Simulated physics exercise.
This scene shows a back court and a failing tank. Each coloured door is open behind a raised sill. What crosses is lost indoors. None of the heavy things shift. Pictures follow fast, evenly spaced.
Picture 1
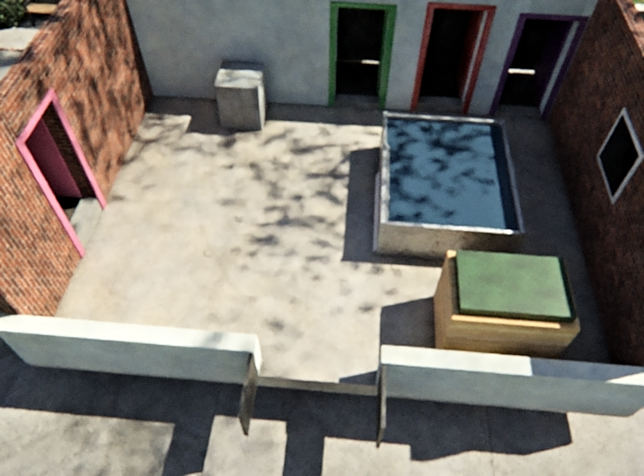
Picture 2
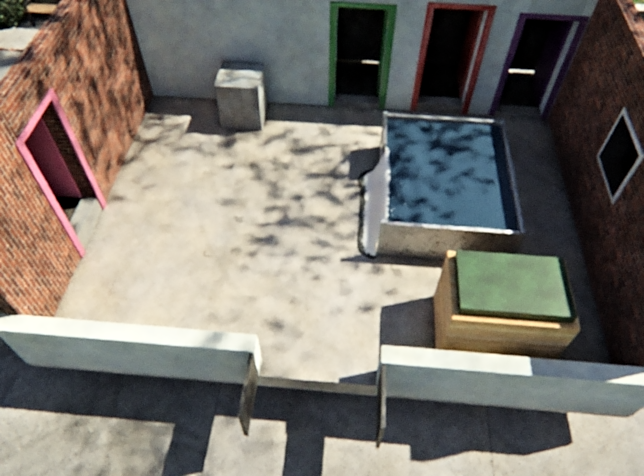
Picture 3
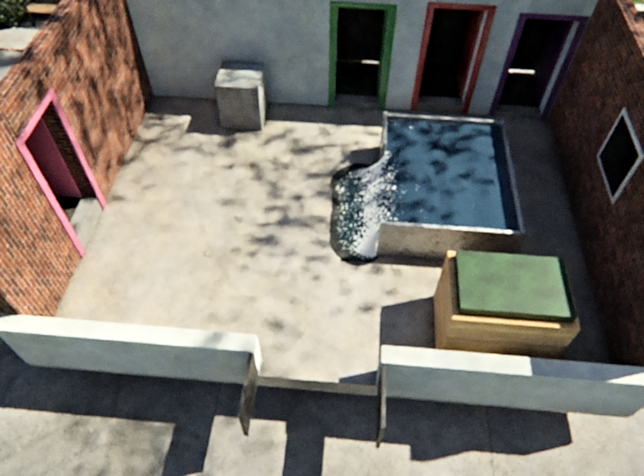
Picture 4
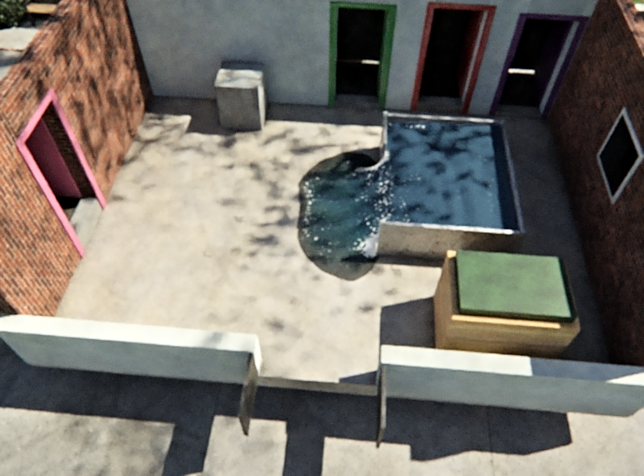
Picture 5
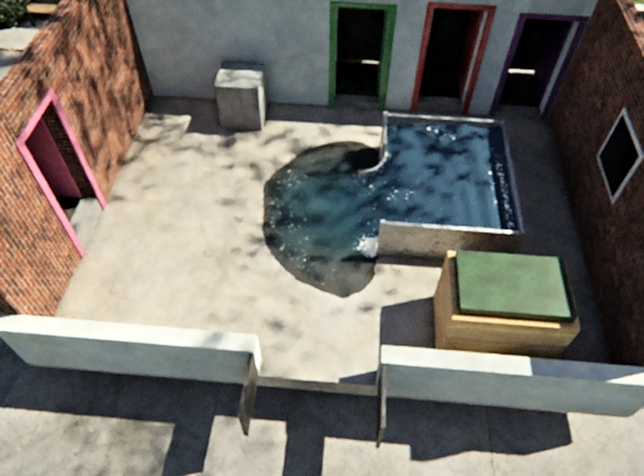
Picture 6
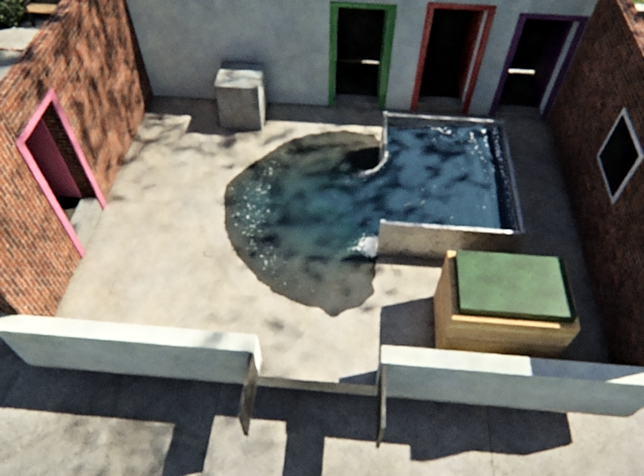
Water broke out through the left side of the raised tank in the walled courtyard, then spread left across the pale floor in a widening, rounded dark pool toward the pink doorway.
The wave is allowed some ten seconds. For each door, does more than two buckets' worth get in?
Door by door: The purple door, no; the green door, no; the red door, no; the pink door, no.
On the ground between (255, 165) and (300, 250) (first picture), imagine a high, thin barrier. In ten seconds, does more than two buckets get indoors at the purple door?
The purple door exceeds the limit.
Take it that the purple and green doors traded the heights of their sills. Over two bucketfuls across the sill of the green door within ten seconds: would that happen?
Answer in a nutshell: The green door falls below the limit.
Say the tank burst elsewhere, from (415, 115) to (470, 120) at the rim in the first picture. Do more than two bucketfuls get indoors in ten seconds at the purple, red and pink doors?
So, taking them in turn: Purple door tops the limit, red door tops the limit, pink door doesn't reach it.
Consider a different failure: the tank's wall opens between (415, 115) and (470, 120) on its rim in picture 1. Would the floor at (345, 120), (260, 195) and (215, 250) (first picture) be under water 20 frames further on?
The first spot is soaked, the second soaked and the third spared.
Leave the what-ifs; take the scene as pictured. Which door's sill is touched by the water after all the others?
That is the one in purple.
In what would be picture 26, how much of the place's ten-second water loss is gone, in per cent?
It would be around 10 %.
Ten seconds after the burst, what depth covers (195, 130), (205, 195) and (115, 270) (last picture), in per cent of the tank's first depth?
First spot roughly 14 %, second 10 %, third 18 %.
A moment on, water covers 45 % of the floor; the purple door not reached, the green door not reached, the red door not reached, the pink door wet at the sill, nothing in.
Next, water covers 55 % of the floor; the purple door not reached, the green door wet at the sill, nothing in, the red door not reached, the pink door wet at the sill, nothing in.
Then, water covers 60 % of the floor; the purple door not reached, the green door wet at the sill, nothing in, the red door not reached, the pink door wet at the sill, nothing in.
Later, water covers 75 % of the floor; the purple door not reached, the green door wet at the sill, nothing in, the red door wet at the sill, nothing in, the pink door wet at the sill, nothing in.
In the end, water covers 90 % of the floor; the purple door wet at the sill, nothing in, the green door wet at the sill, nothing in, the red door wet at the sill, nothing in, the pink door wet at the sill, nothing in.
